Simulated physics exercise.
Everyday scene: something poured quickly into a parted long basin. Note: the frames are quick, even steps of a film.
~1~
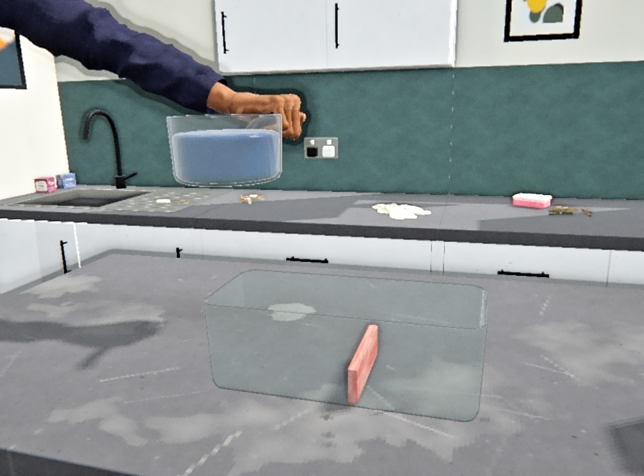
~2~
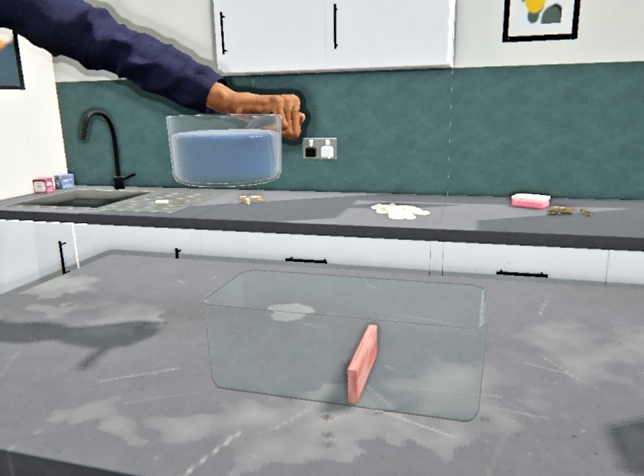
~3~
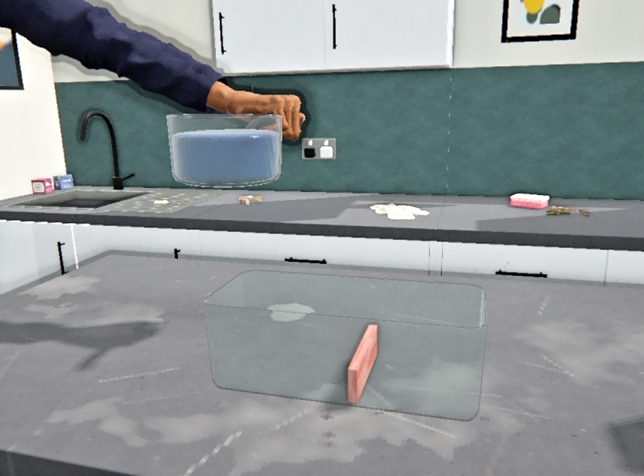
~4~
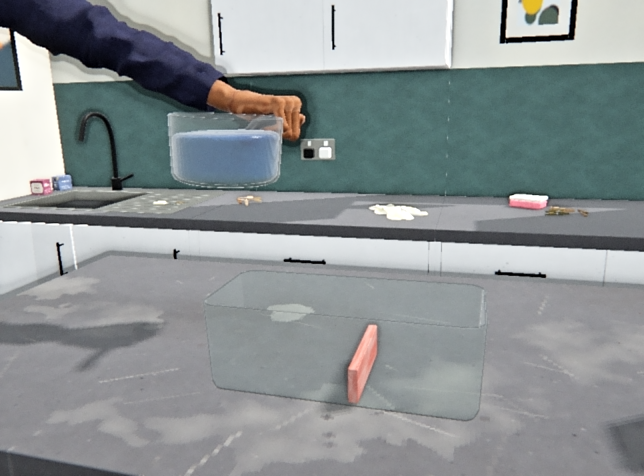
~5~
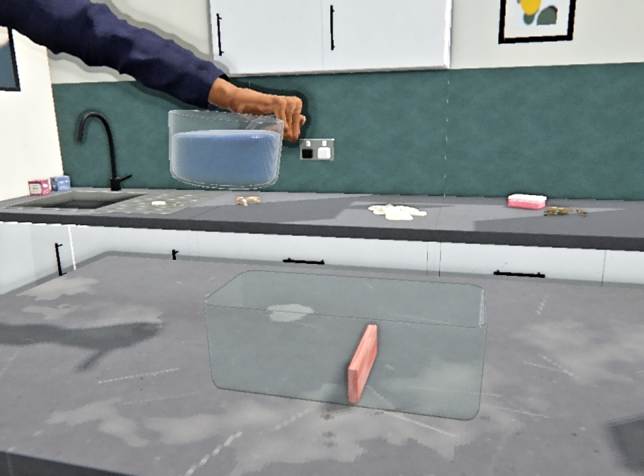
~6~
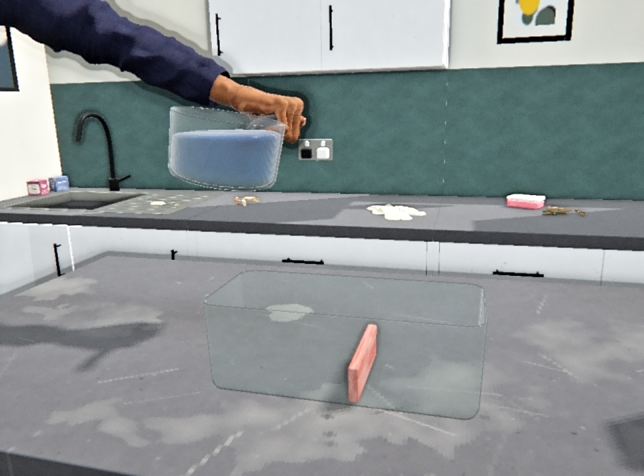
At the start, a hand holds a clear container of blue liquid level above a kitchen counter, behind a long, empty transparent basin with a pink divider. The container stays almost still, then tilts slightly, its right side dipping lower while the basin stays in place.
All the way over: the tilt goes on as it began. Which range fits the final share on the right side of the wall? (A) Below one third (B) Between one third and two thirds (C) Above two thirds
(A) Below one third.
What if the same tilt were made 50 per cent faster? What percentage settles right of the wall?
Roughly 10 in a hundred.
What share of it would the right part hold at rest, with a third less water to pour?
Estimate: Around 5 per cent.
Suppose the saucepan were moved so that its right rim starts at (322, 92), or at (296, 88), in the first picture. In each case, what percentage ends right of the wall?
70 % and 55 %.
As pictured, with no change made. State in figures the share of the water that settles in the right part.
Around 15 percent.
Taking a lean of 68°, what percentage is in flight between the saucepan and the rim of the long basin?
Share in flight: Approx. 30 %.
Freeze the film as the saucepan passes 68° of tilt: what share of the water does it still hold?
Near 60 per cent.
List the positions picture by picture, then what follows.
In the first picture, tilt 0°; pouring edge (277, 117); surface from (182, 134) to (277, 133); the long basin's rim runs from (224, 286) to (486, 308); the wall's top is at (364, 347).
In the second picture, tilt 0°; pouring edge (277, 118); surface from (182, 133) to (277, 134).
In the third picture, tilt 2°; pouring edge (277, 119); surface from (182, 134) to (278, 134).
In the fourth picture, tilt 4°; pouring edge (278, 121); surface from (182, 134) to (278, 134).
In the fifth picture, tilt 7°; pouring edge (279, 125); surface from (182, 134) to (279, 135).
In the sixth picture, tilt 11°; pouring edge (281, 128); surface from (181, 134) to (280, 135).
A moment on, the saucepan is tipped part way and 60 per cent is still to pour, 8 is left of the wall and 0 right of it.
Next, the saucepan is tipped right over and 7 per cent is still to pour, 68 is left of the wall and 12 right of it.
Then the saucepan is tipped right over and 0 per cent is still to pour, 85 is left of the wall and 14 right of it.
Later the saucepan is tipped right over and 0 per cent is still to pour, 85 is left of the wall and 14 right of it.
Finally, 85 per cent lies left of the wall, 14 right of it and 1 outside.
